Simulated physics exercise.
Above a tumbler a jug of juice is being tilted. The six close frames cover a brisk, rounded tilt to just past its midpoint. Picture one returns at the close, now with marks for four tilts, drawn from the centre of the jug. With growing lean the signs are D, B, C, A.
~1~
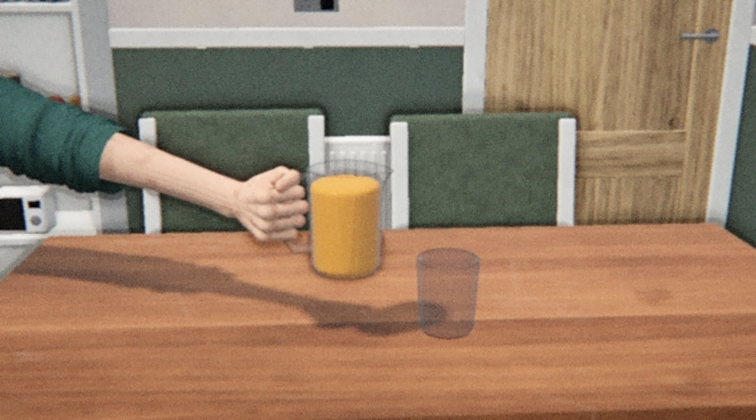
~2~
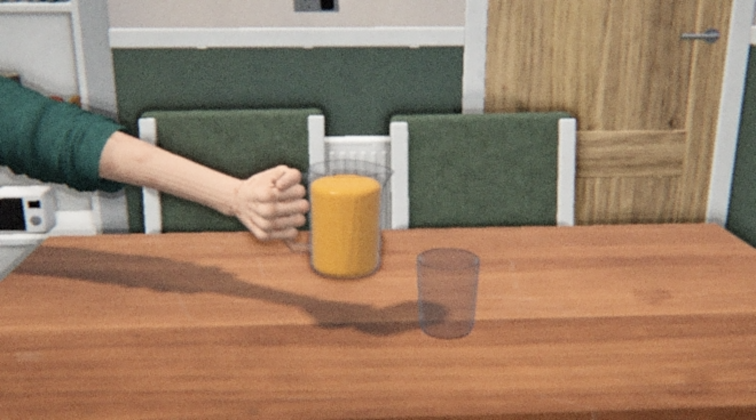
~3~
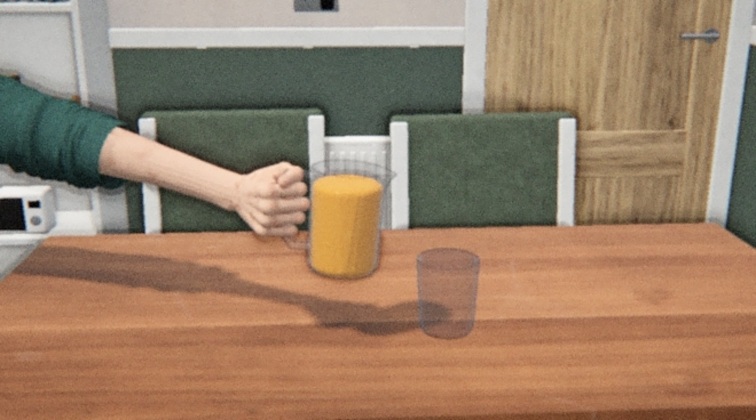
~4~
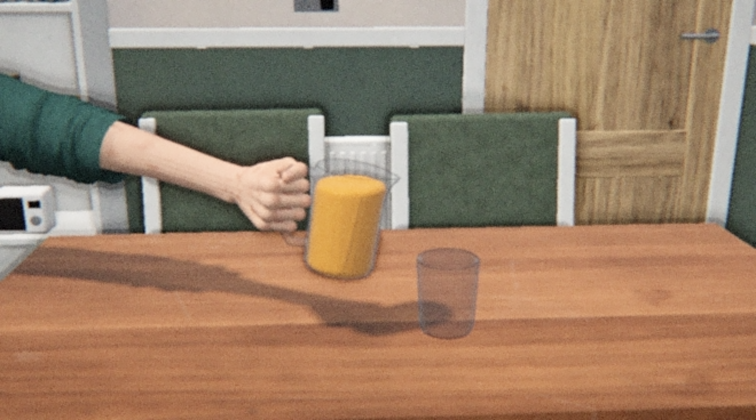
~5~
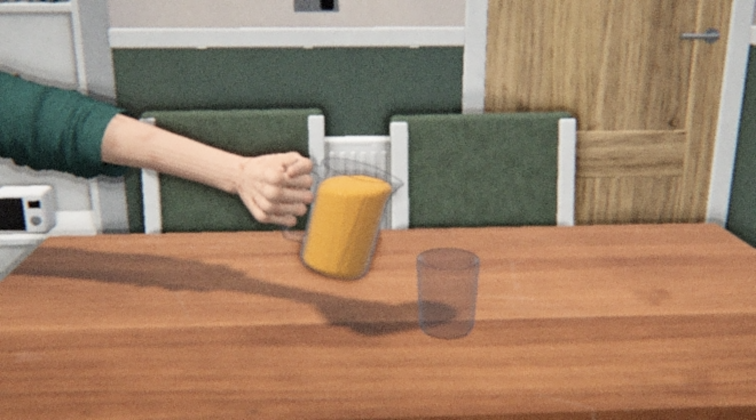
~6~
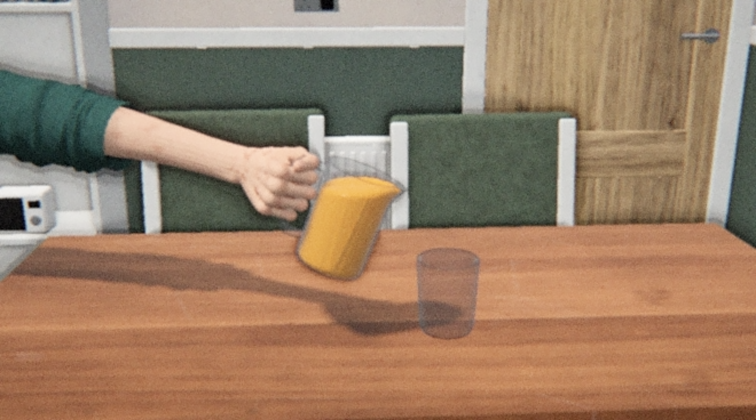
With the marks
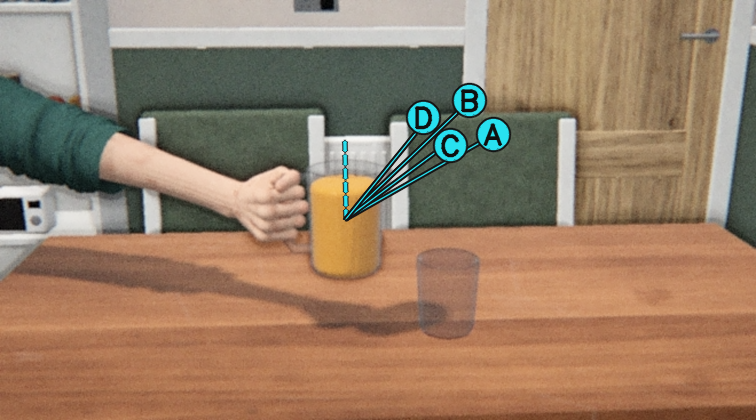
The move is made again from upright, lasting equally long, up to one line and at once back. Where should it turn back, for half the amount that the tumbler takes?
Go for A.
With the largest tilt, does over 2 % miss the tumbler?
No.
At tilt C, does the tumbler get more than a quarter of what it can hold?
Yes.
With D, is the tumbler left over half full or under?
Under half.
On the marked copy, A at (479, 143); B at (456, 112); C at (434, 152); D at (415, 133).
With A, the tumbler ends with about 51 % of what it can hold.
With B, the tumbler ends with about 25 % of what it can hold.
With C, the tumbler ends with about 36 % of what it can hold.
With D, the tumbler ends with about 15 % of what it can hold.
